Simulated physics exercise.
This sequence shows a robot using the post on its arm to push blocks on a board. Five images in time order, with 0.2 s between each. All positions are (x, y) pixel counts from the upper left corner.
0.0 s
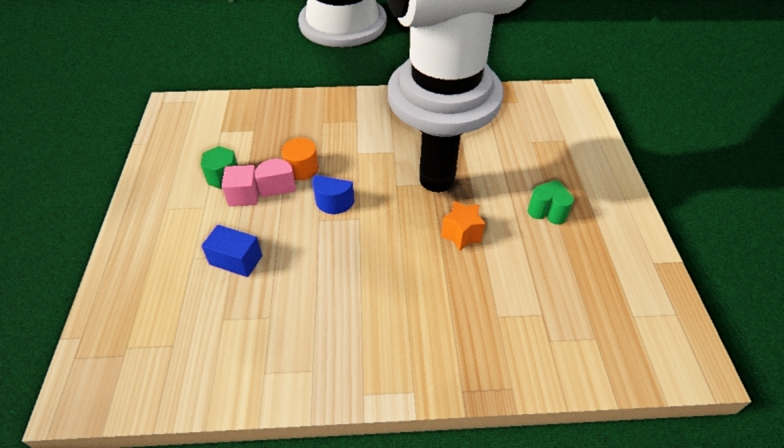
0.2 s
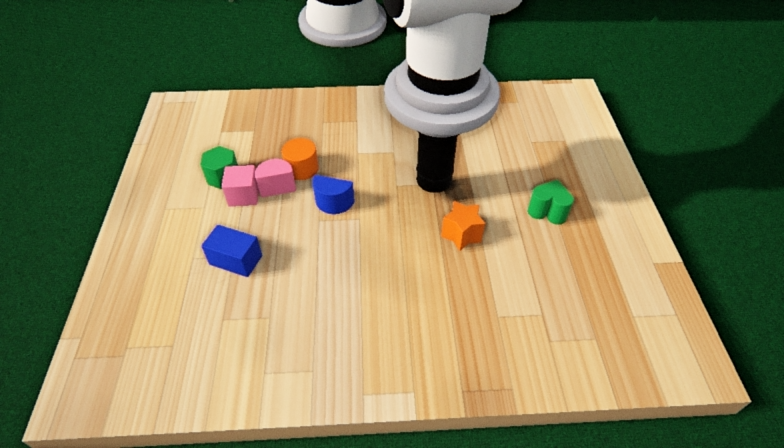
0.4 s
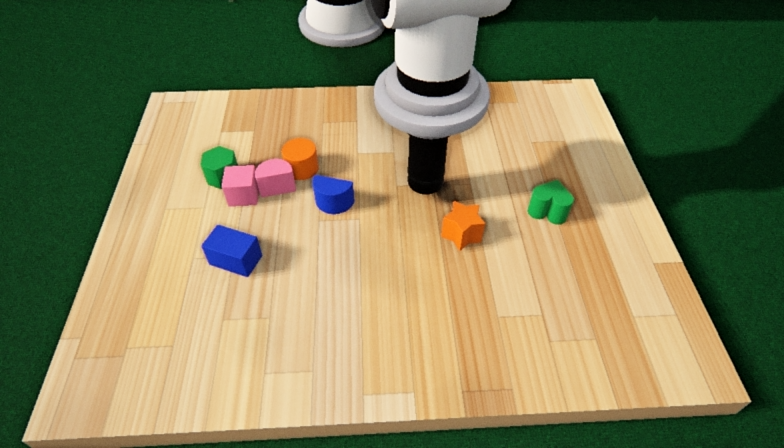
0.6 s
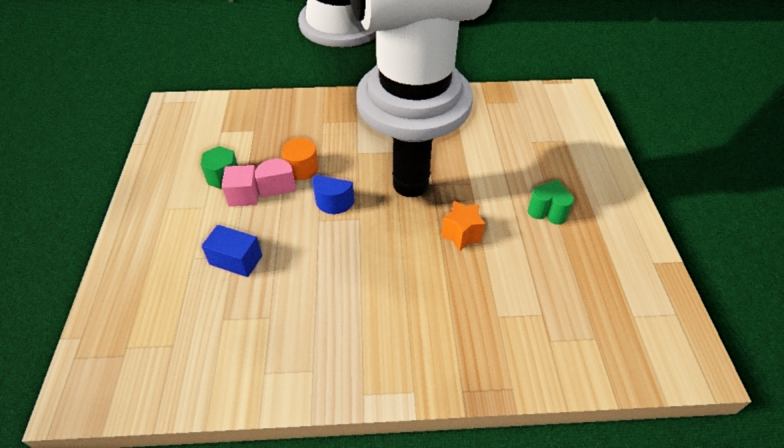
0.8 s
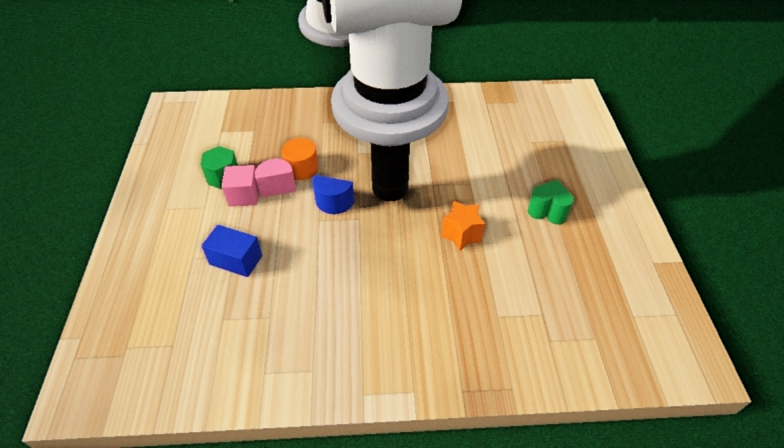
The clip opens on a wooden board scattered with blue, pink, green and orange blocks, with a robot arm's black post standing behind the orange star. The post barely shifts at first, then slides a short way left toward the blue half-round block, while every block stays still.
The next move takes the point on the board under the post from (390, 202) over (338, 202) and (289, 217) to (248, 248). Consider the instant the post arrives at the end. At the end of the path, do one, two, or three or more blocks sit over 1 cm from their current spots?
The number will come to 2.
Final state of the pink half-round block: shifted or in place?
By then it is still where it was.
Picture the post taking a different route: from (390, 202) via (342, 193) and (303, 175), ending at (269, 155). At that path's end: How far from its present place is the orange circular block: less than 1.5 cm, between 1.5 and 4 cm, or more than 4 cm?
Long, over 4 cm.
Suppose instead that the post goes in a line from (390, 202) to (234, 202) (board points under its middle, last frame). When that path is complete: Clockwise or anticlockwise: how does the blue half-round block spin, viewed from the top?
Its spin: Anticlockwise.
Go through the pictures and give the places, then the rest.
In the first picture, post's lower end at (437, 181); blue rectangular block at (229, 241); pink half-round block at (273, 168); blue half-round block at (331, 185).
In the second picture, post at (434, 181); blocks still.
In the third picture, post at (425, 183); blocks still.
In the fourth picture, post at (411, 186); blocks still.
In the fifth picture, post at (390, 189); blue rectangular block at (229, 241); pink half-round block at (273, 168); blue half-round block at (331, 185).
On the path given first. One third of the way, post at (337, 190); blue half-round block at (296, 189), turned 15° anticlockwise.
Two thirds of the way, post at (286, 205); blue half-round block at (245, 206), turned 30° anticlockwise.
At the end, post at (244, 237); blue rectangular block at (215, 252); pink half-round block still; blue half-round block at (214, 214).
